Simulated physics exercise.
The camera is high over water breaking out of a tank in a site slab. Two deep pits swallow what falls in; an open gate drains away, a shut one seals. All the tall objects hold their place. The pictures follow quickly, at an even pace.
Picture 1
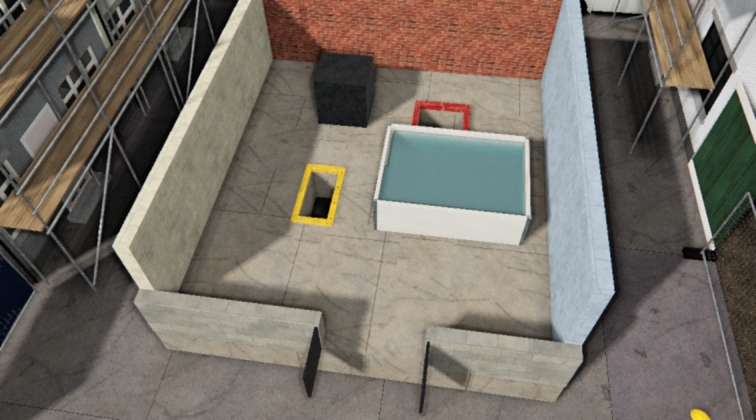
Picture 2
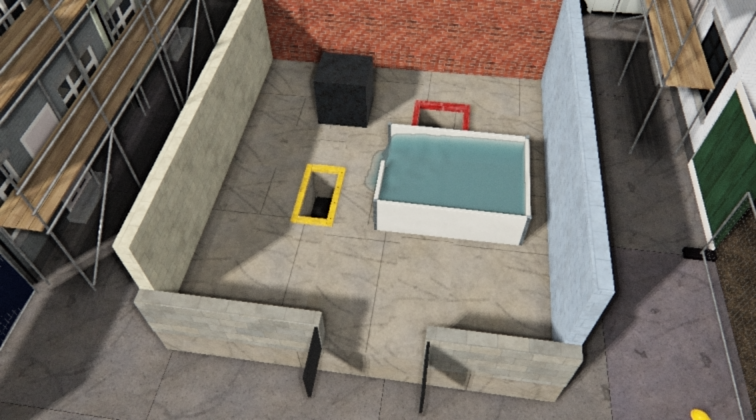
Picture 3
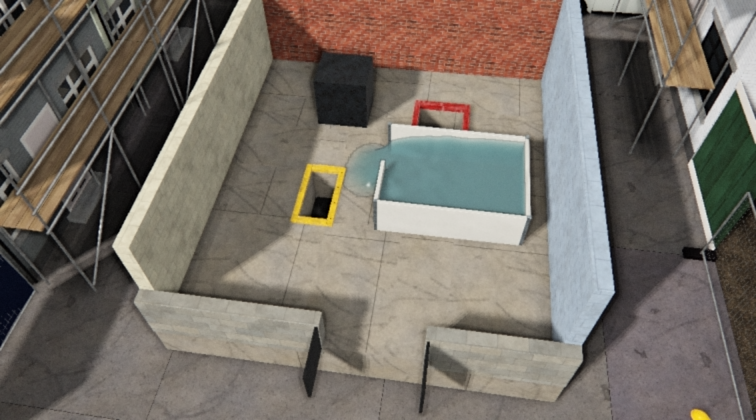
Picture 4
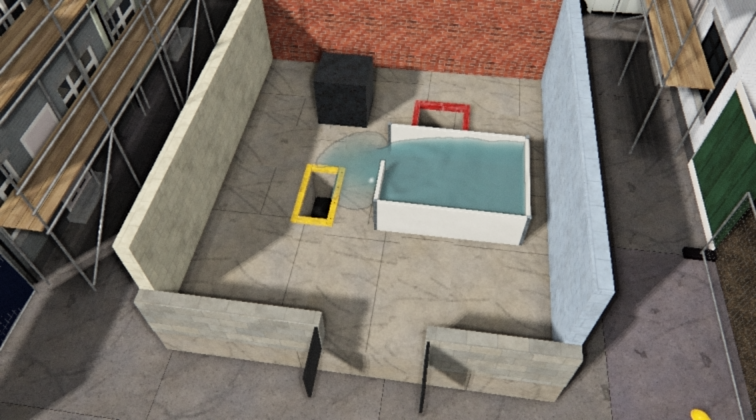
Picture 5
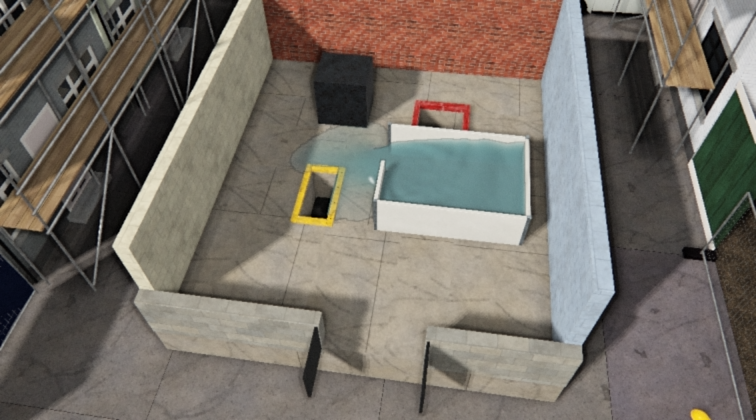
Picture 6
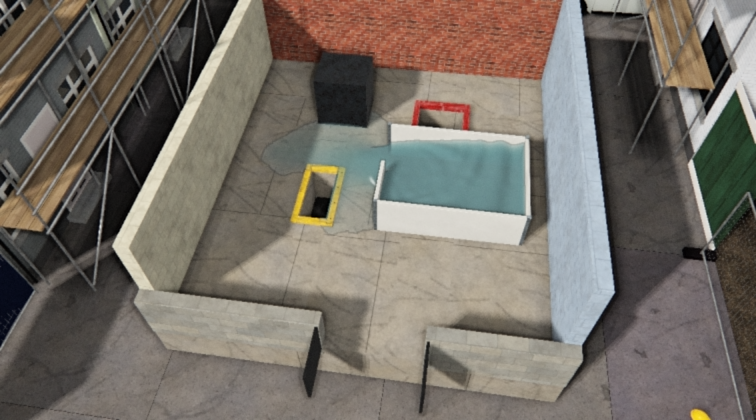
Water in a white tank breaks out through its left side and spreads left across the slab.
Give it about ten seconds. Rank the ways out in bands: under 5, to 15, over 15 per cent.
One by one: The gate takes less than 5 %; the yellow pit takes more than 15 %; the red pit takes less than 5 %.
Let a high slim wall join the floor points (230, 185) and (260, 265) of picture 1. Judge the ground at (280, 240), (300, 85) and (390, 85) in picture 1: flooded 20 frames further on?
In that order: Wet, under water, covered.
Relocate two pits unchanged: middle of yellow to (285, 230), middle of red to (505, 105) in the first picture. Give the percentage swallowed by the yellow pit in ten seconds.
Parts in a hundred: Yellow 4.
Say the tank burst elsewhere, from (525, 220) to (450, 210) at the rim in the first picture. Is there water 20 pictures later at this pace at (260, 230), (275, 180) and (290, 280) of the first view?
In turn: Covered, dry, under water.
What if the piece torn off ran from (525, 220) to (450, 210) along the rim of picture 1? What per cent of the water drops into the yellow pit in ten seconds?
Per cent: Yellow 2.
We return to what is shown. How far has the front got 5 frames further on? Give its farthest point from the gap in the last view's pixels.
Around (260, 93).
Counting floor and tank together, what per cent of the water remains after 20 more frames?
Some 86 per cent.
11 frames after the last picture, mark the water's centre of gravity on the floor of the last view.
I would point to (395, 176).
A moment on, water covers 20 % of the floor; the gate 0 %, the yellow pit 5 %, the red pit 0 %.
Next, water covers 25 % of the floor; the gate 0 %, the yellow pit 9 %, the red pit 0 %.
Then, water covers 45 % of the floor; the gate 0 %, the yellow pit 13 %, the red pit 0 %.
Later, water covers 70 % of the floor; the gate 0 %, the yellow pit 19 %, the red pit 0 %.
In the end, water covers 95 % of the floor; the gate 2 %, the yellow pit 22 %, the red pit 0 %.
